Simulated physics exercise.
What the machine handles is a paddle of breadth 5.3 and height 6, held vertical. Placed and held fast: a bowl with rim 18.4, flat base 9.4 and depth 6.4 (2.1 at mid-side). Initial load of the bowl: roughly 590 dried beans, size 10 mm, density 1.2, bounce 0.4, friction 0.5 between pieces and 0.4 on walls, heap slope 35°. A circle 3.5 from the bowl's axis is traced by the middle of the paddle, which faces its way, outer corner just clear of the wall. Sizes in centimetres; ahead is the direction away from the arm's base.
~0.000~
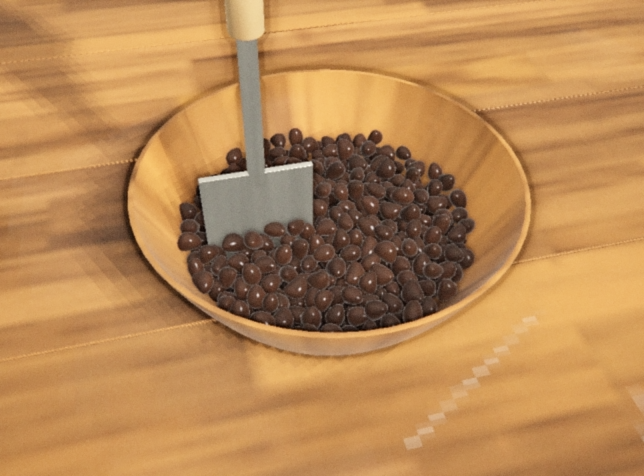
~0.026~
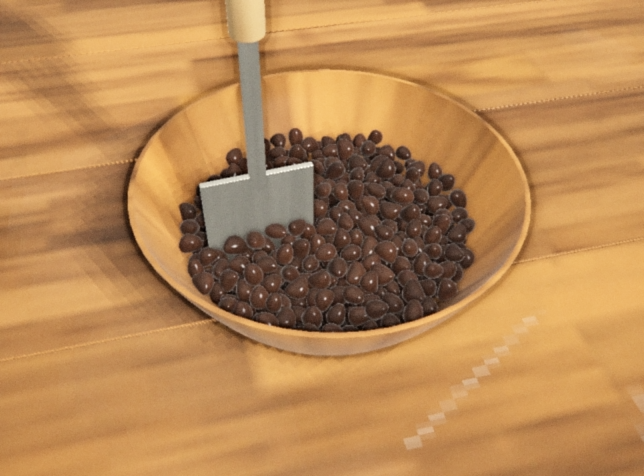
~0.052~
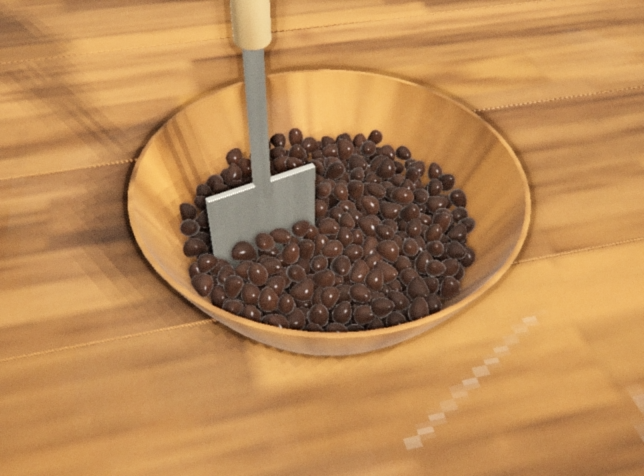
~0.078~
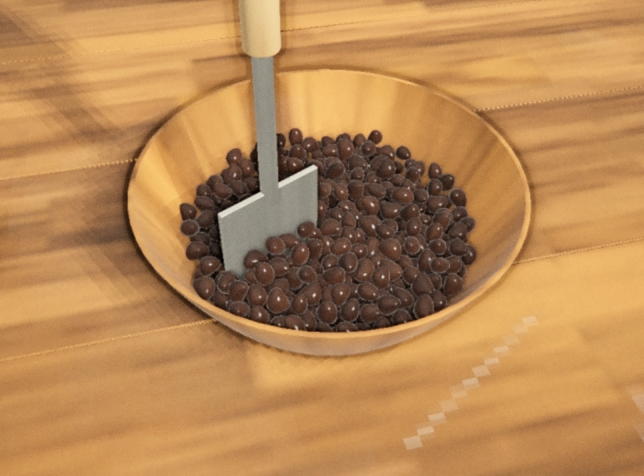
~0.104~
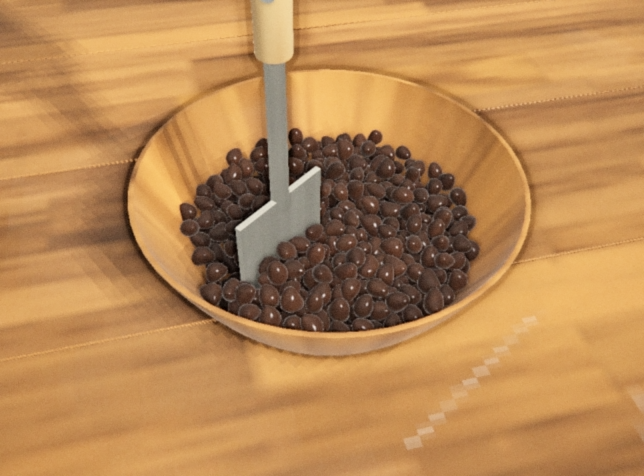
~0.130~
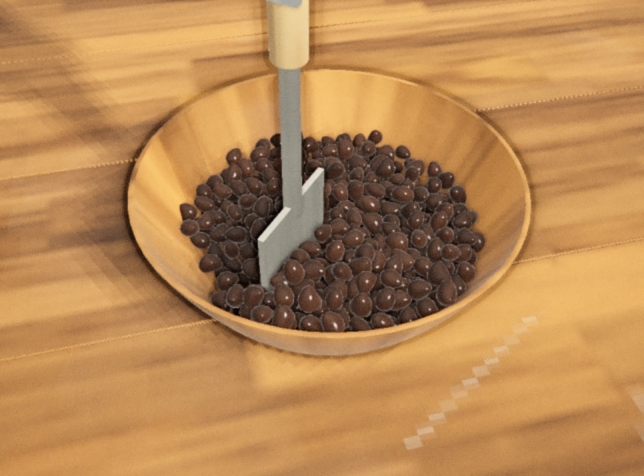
A flat metal paddle with a pale handle, upright in a wooden bowl of dark brown beans, starts at the left side, its face turned broadly to the viewer. It sweeps slowly toward the front and right, turning increasingly edge-on and nudging nearby beans, while the bowl stays still.
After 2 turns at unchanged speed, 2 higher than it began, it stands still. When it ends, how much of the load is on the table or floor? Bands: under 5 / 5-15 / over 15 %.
5-15 %.
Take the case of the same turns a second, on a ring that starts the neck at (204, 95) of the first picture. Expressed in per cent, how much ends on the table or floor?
Roughly 0 per cent.
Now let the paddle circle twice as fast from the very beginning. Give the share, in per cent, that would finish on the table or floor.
30 %.
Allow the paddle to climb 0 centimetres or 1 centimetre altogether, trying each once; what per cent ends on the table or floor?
Try one: Around 20 %; try two: Around 15 %.
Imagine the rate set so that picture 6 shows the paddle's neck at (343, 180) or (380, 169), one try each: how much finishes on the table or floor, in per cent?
Some 25 and 40 %.
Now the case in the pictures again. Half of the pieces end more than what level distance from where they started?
Distance: Close to 8 cm.
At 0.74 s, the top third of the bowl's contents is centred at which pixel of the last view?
I'd put it at around (224, 182).
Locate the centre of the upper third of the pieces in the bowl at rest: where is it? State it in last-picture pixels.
Estimated centre: (293, 218).
After 0.74 s, 313° round, highest piece 9 above the table; 549 in the bowl, 39 on the table or floor, 3 in flight or on the tool.
After 1.36 s, 219° round, highest piece 7 above the table; 539 in the bowl, 52 on the table or floor.
After 1.87 s, 0° round, highest piece 7 above the table; 537 in the bowl, 54 on the table or floor.
After 2.57 s, 0° round, highest piece 7 above the table; 537 in the bowl, 54 on the table or floor.
In the end, 537 in the bowl, 54 on the table or floor. That is 9 % on the table or floor.
